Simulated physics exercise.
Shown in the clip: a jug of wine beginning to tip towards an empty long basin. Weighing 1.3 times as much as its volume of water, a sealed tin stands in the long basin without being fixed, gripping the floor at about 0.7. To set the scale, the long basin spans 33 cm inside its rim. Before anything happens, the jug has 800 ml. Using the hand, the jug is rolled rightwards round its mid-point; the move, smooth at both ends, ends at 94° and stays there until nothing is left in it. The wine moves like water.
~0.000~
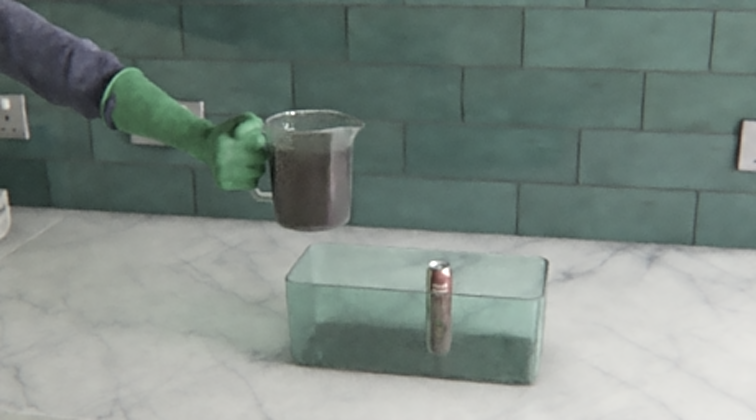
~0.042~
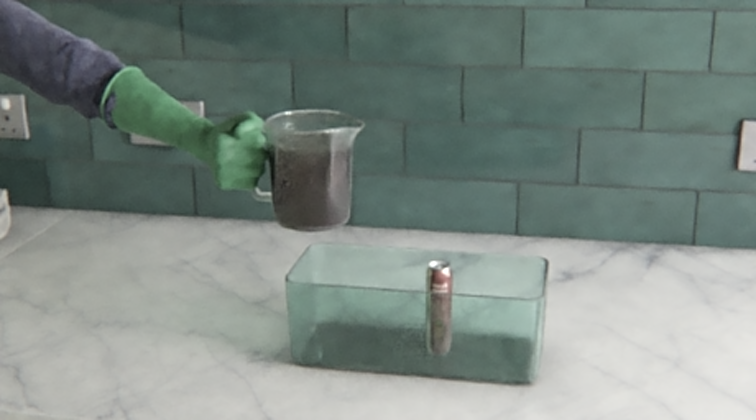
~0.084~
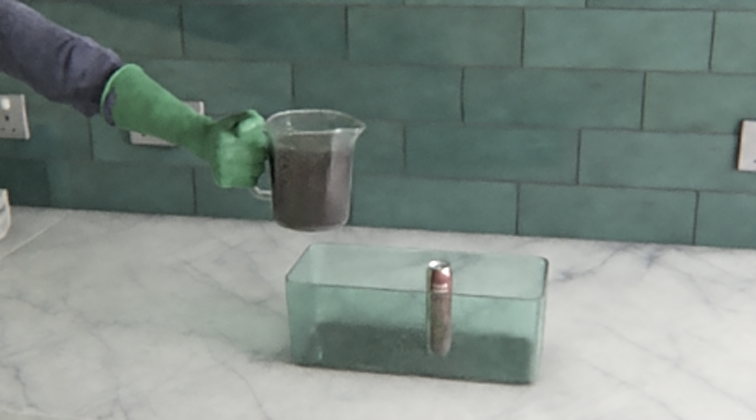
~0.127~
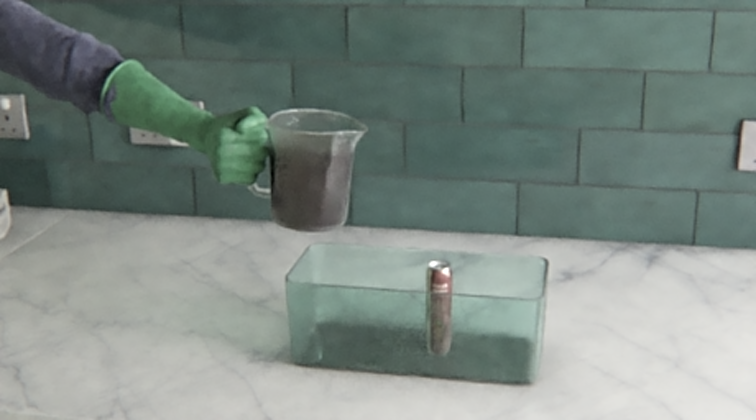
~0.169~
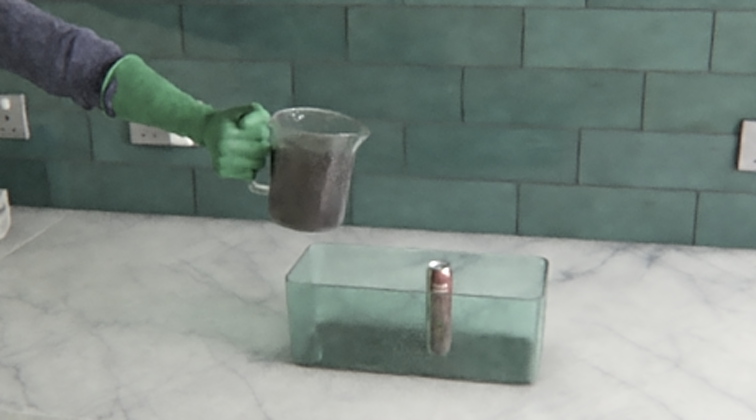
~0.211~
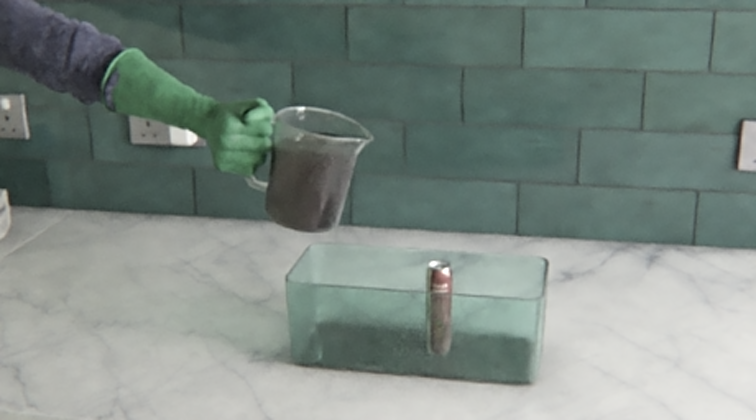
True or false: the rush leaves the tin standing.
False.
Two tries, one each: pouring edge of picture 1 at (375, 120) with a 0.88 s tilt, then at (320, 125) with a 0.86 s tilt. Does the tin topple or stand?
Try 1: Tipped over; try 2: Still standing.
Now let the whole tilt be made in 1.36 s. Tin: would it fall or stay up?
Well, the tin simply tips.
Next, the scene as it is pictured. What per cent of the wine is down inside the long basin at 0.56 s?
About 2 per cent.
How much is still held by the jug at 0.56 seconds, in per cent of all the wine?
I'd put it near 86 percent.
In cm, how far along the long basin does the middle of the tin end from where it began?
The tin's middle ends up about 7.0 cm along the basin.
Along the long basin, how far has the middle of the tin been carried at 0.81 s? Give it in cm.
Centre to centre, close to 1 cm.
After 0.56 s the tilt is 68° and 86 per cent is still to pour; the tin stands where it began.
After 0.81 s the tilt is 93° and 42 per cent is still to pour; the tin leans 6°.
After 1.07 s the tilt is 94° and 12 per cent is still to pour; the tin lies on its side.
After 1.36 s the tilt is 94° and 3 per cent is still to pour; the tin lies on its side.
In the end the tin lies on its side.
